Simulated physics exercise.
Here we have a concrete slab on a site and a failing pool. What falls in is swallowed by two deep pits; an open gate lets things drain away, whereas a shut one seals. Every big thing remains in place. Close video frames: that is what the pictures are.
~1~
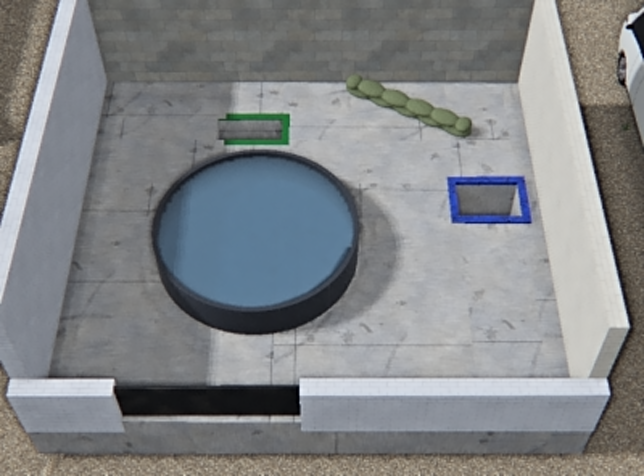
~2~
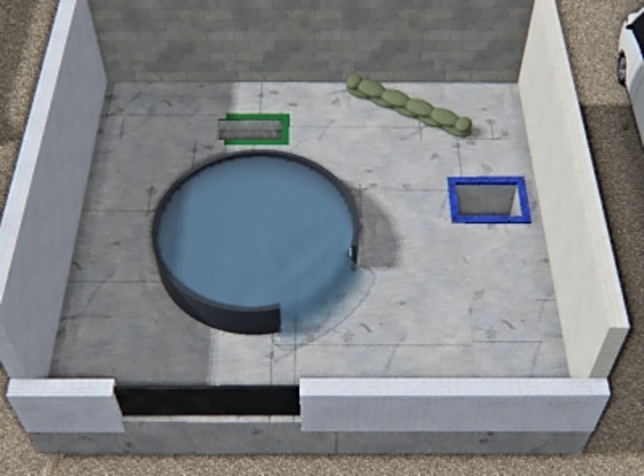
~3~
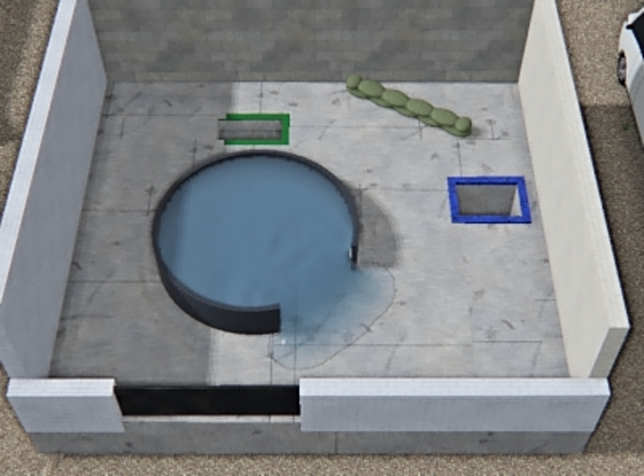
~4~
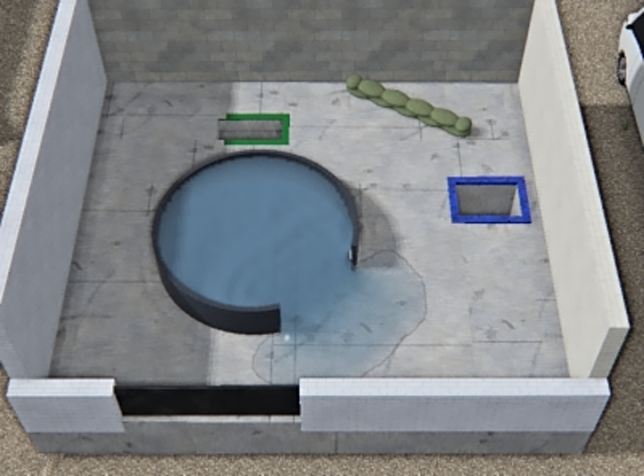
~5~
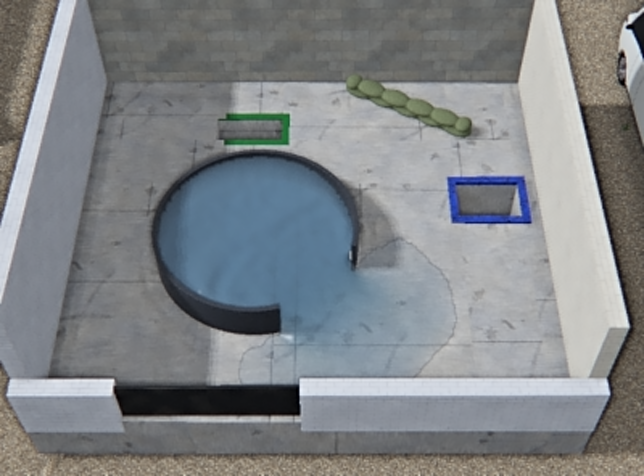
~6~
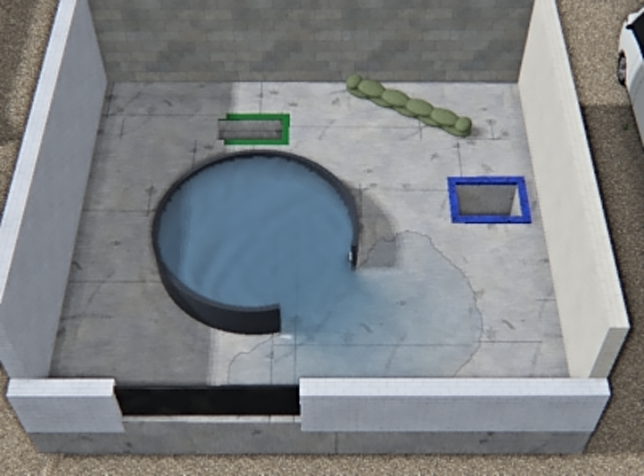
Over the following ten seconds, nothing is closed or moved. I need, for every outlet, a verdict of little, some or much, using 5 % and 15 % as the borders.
Verdicts: Gate, little; green pit, little; blue pit, much.
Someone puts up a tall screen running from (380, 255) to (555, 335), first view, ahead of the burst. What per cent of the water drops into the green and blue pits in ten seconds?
The green pit gets 0 per cent and the blue pit gets 0 per cent.
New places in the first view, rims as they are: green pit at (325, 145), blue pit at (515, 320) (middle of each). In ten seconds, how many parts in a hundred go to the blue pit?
Roughly 45 per cent ends up in the blue pit.
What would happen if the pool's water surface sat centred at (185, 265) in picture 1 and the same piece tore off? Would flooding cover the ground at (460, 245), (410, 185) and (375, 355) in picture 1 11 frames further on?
Unflooded - unflooded - soaked.
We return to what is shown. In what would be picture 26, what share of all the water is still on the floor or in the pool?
Near 98 in a hundred.
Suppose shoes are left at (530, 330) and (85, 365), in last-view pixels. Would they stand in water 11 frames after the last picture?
As listed: Swamped; unwetted.
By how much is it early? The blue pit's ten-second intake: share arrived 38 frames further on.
My guess is about 60 %.
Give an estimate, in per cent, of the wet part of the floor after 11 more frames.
Roughly 25 per cent.
A moment on, water covers 25 % of the floor; the gate 0 %, the green pit 0 %, the blue pit 0 %.
Next, water covers 25 % of the floor; the gate 0 %, the green pit 0 %, the blue pit 0 %.
Then, water covers 40 % of the floor; the gate 0 %, the green pit 0 %, the blue pit 3 %.
Later, water covers 70 % of the floor; the gate 0 %, the green pit 0 %, the blue pit 15 %.
In the end, water covers 95 % of the floor; the gate 0 %, the green pit 1 %, the blue pit 25 %.
